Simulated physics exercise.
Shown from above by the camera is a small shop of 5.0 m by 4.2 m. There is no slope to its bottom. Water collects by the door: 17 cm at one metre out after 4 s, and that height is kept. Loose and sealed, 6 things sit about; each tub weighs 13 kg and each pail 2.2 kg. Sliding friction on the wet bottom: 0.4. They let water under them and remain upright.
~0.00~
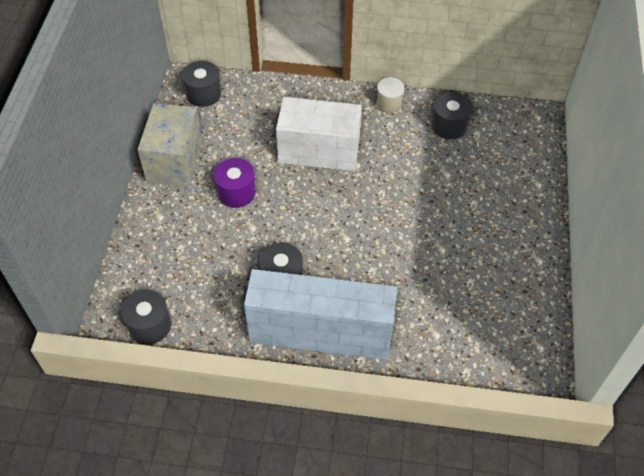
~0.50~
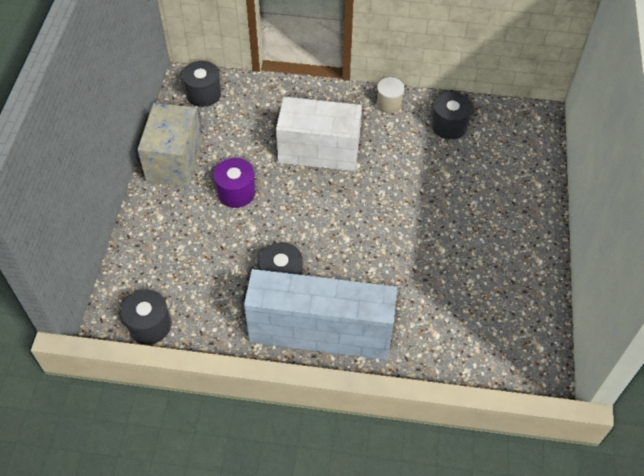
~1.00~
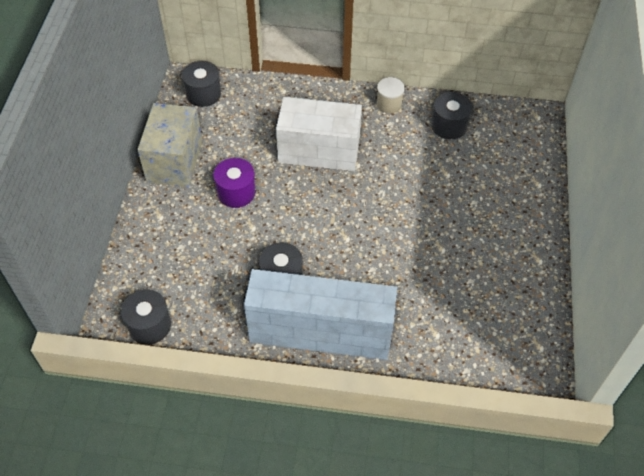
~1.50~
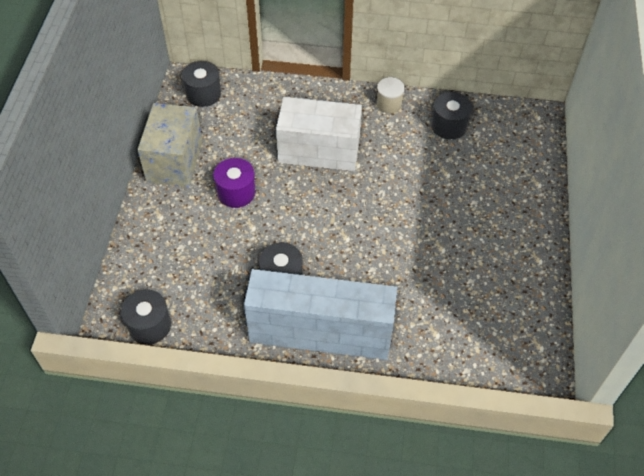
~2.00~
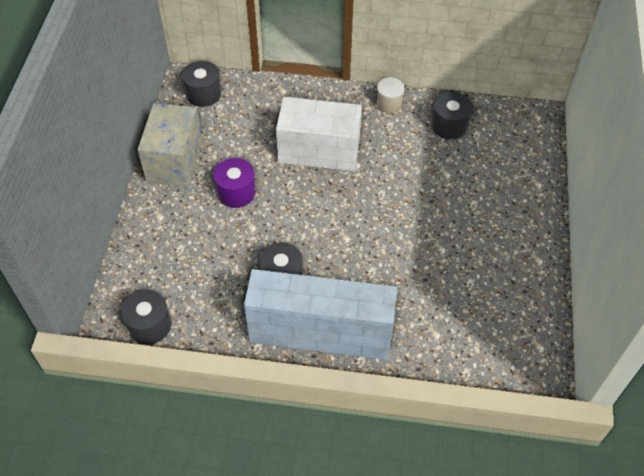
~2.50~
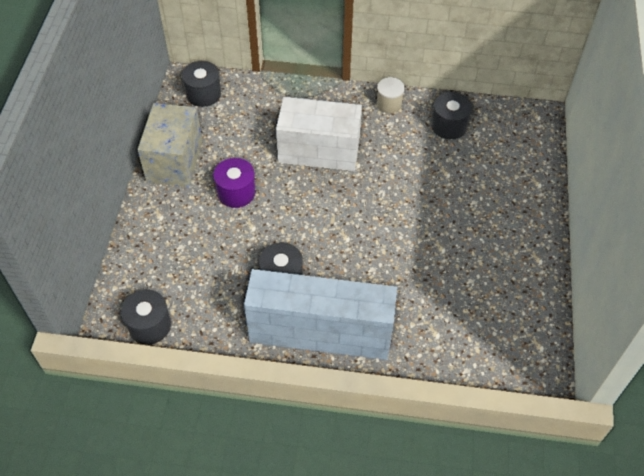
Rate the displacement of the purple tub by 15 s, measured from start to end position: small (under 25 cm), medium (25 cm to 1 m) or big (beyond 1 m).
Medium.
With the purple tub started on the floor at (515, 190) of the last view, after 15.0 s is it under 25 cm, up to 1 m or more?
What happens is it remains nearly in place.
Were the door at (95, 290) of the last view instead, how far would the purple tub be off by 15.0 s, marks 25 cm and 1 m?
Result for the purple tub: Negligible displacement.
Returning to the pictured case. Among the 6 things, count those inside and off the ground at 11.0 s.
At that moment it comes to 1.
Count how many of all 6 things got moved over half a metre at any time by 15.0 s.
The total is 0.
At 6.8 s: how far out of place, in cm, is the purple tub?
About 10 cm by then.
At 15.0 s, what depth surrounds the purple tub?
Close to 6 centimetres.
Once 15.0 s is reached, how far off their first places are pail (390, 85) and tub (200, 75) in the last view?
In turn: 30 cm, 0 cm.
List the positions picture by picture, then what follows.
The first frame shows the purple tub at (234, 174), on the bottom; water covers 0.0 m2; 0 of 6 have shifted.
The second frame shows the purple tub at (234, 174) rests on the ground; water covers 0.0 m2; 0 of 6 have shifted.
The third frame shows the purple tub at (234, 174), on the bottom; water covers 0.0 m2; 0 of 6 have shifted.
The fourth frame shows the purple tub at (234, 174), on the bottom; 0.0 m2 under water; 0 of 6 have shifted.
The fifth frame shows the purple tub at (234, 174), on the bottom; water covers 0.0 m2; 0 of 6 have shifted.
The sixth frame shows the purple tub at (234, 174) rests on the ground; water covers 0.3 m2; 0 of 6 have shifted.
After 3.5 s the purple tub is near (234, 174), 0.0 m from its start, aground; 0 afloat.
After 6.8 s the purple tub is near (236, 184), 0.1 m from its start, aground; 1 afloat.
After 11.0 s the purple tub is near (238, 191), 0.2 m from its start, aground; 1 afloat.
After 15.0 s the purple tub is near (243, 205), 0.5 m from its start, aground; 2 afloat.
